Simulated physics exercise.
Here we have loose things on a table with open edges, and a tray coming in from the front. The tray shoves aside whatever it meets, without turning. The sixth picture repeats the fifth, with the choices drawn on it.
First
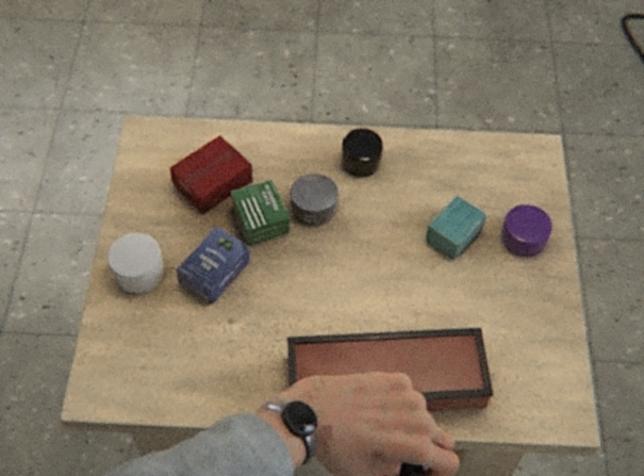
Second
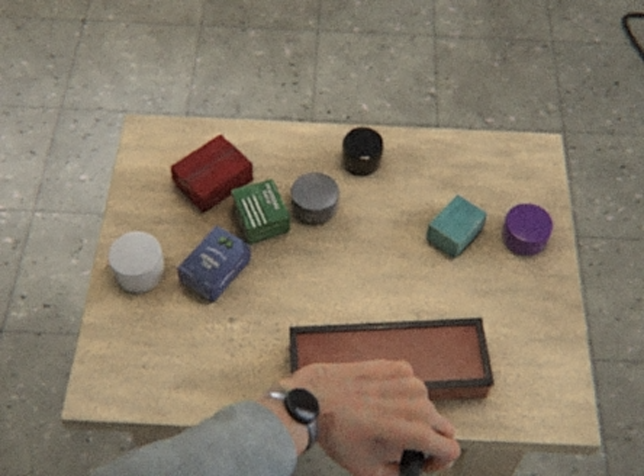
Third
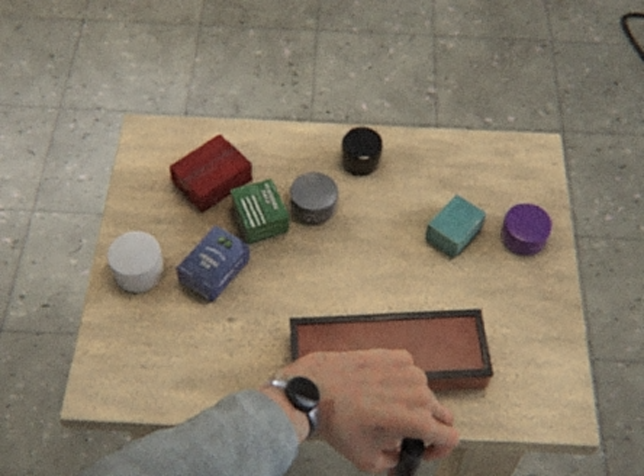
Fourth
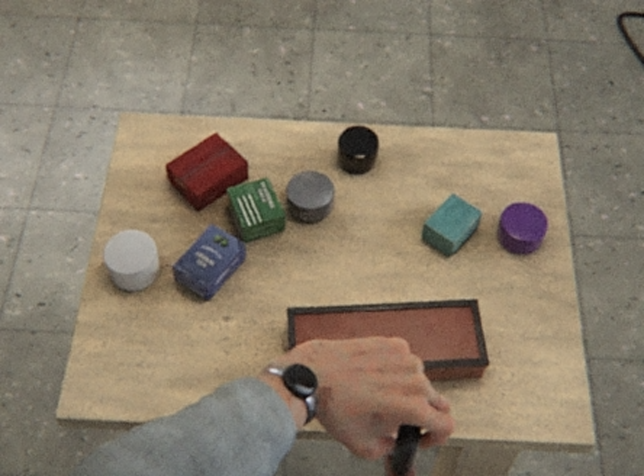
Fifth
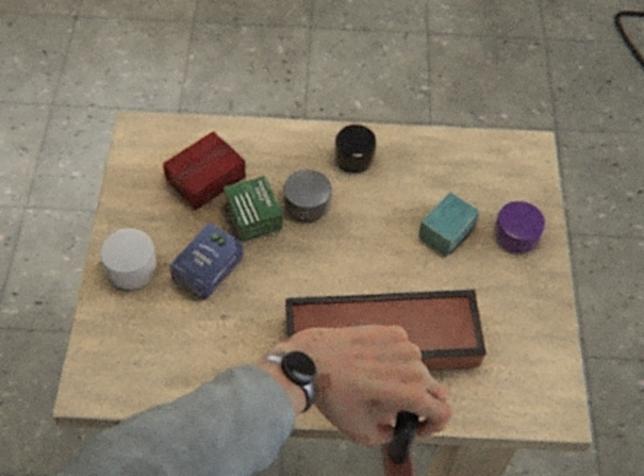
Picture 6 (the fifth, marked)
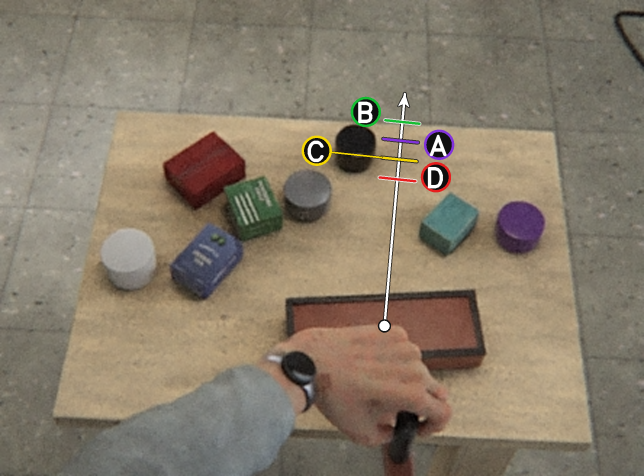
A hand slowly pushes a reddish tray forward across a table scattered with small objects.
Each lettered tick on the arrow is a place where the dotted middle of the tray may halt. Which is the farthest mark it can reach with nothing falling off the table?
As far as tick C.
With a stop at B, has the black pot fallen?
Yes.
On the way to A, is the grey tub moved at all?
Yes.
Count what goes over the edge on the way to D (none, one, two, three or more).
The count is none.
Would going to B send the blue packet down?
No.
On the copy, A at (401, 141); B at (402, 122); C at (399, 160); D at (398, 180); the arrow from (384, 326) to (405, 94); the white dot at (384, 326).
On C. First, tray (389, 268); turquoise block (449, 211); white pot (130, 260).
Then, tray (395, 208); turquoise block (442, 157); grey tub (307, 167).
Finally, tray (398, 169); turquoise block (434, 124); black pot (354, 129); nothing has fallen.
By contrast, A drops the turquoise block and black pot; B drops the turquoise block, black pot and grey tub; D is safe but short.
